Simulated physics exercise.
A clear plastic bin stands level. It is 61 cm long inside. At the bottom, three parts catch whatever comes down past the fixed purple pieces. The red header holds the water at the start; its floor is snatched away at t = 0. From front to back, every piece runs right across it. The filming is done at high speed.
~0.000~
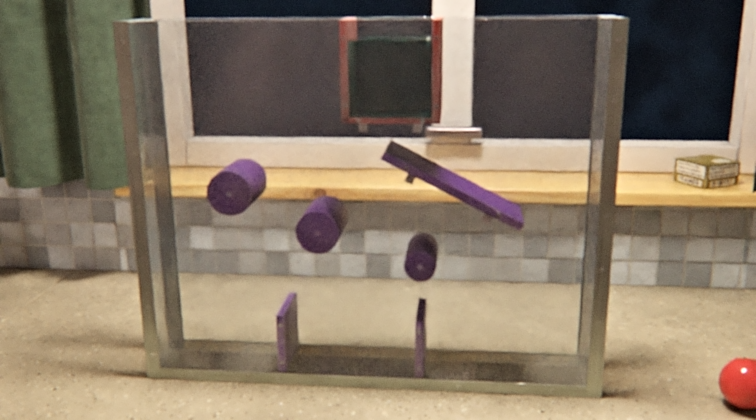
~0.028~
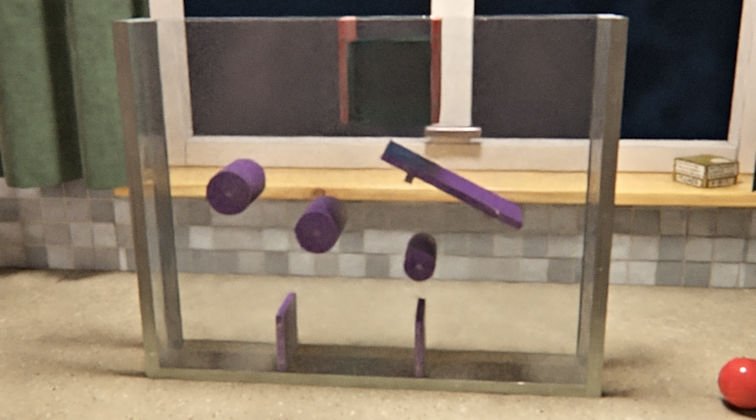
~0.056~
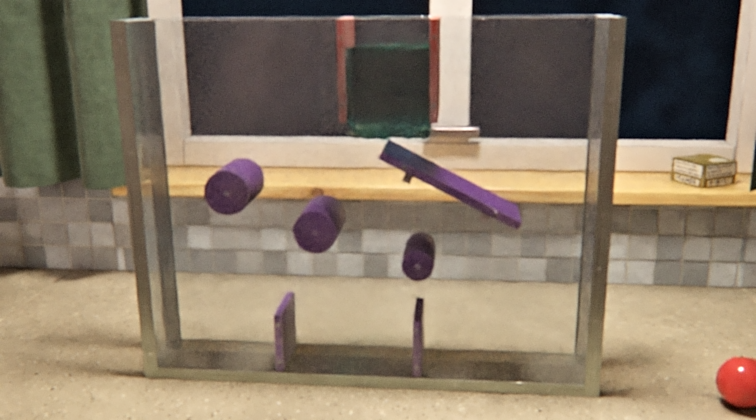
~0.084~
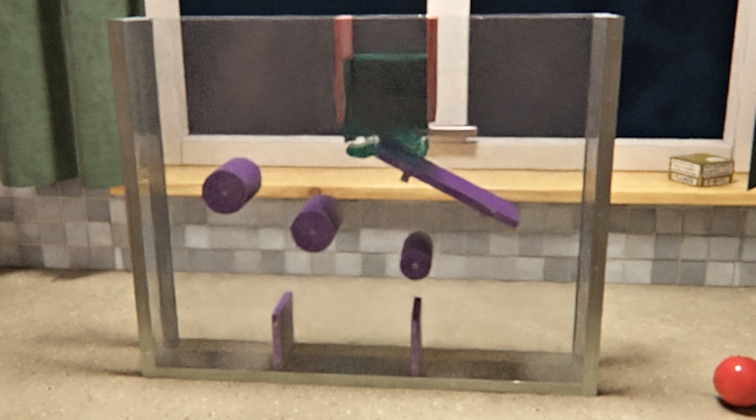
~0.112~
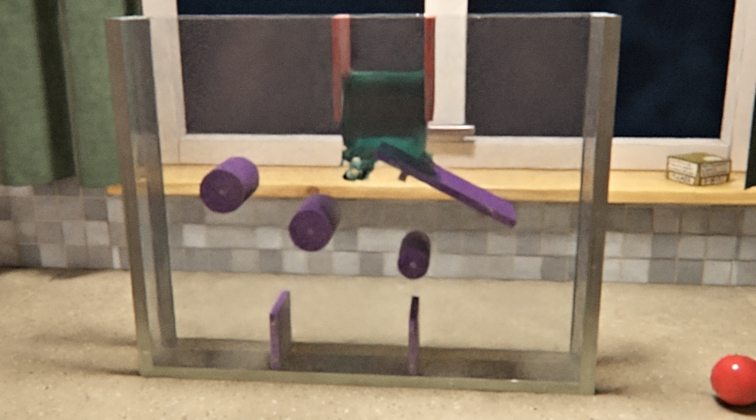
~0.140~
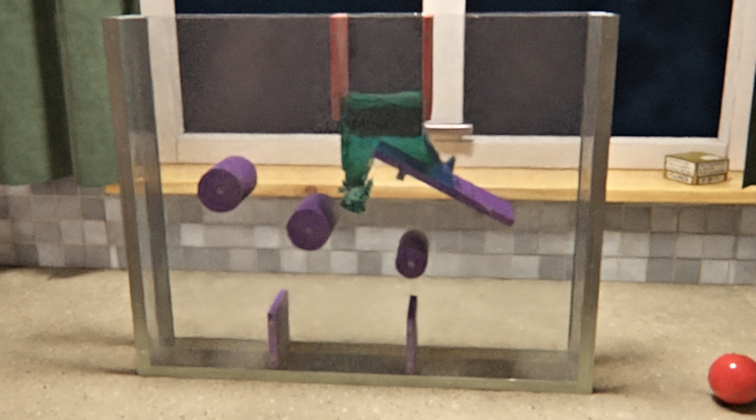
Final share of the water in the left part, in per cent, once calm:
5 per cent.
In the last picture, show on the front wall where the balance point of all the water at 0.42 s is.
Centre of mass, last view: Approx. (416, 309).
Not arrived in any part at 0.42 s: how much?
Estimate: Near 35 per cent.
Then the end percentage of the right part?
Share at rest: Close to 48 %.
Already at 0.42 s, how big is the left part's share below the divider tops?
Roughly 2 in a hundred.
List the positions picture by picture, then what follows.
The first picture shows bottom of the water (361, 117); top (420, 43); the piece under the header is centred near (453, 192); divider tops at (280, 317) and (419, 324).
The second picture shows bottom of the water (360, 124); top (364, 44).
The third picture shows bottom of the water (359, 138); top (429, 50).
The fourth picture shows bottom of the water (395, 157); top (421, 62); below the header it spans (345, 134) to (426, 132).
The fifth picture shows bottom of the water (367, 181); top (407, 80); below the header it spans (343, 145) to (430, 175).
The sixth picture shows bottom of the water (353, 211); top (341, 102); below the header it spans (341, 169) to (452, 178).
Then, 0.26 s in, 25 per cent is down, the largest part in the middle part.
Then, 0.42 s in, 66 per cent is down, the largest part in the middle part.
Then, 0.82 s in, 99 per cent is down, the largest part in the right part.
Finally, the split from left to right is 7, 45 and 48 per cent.
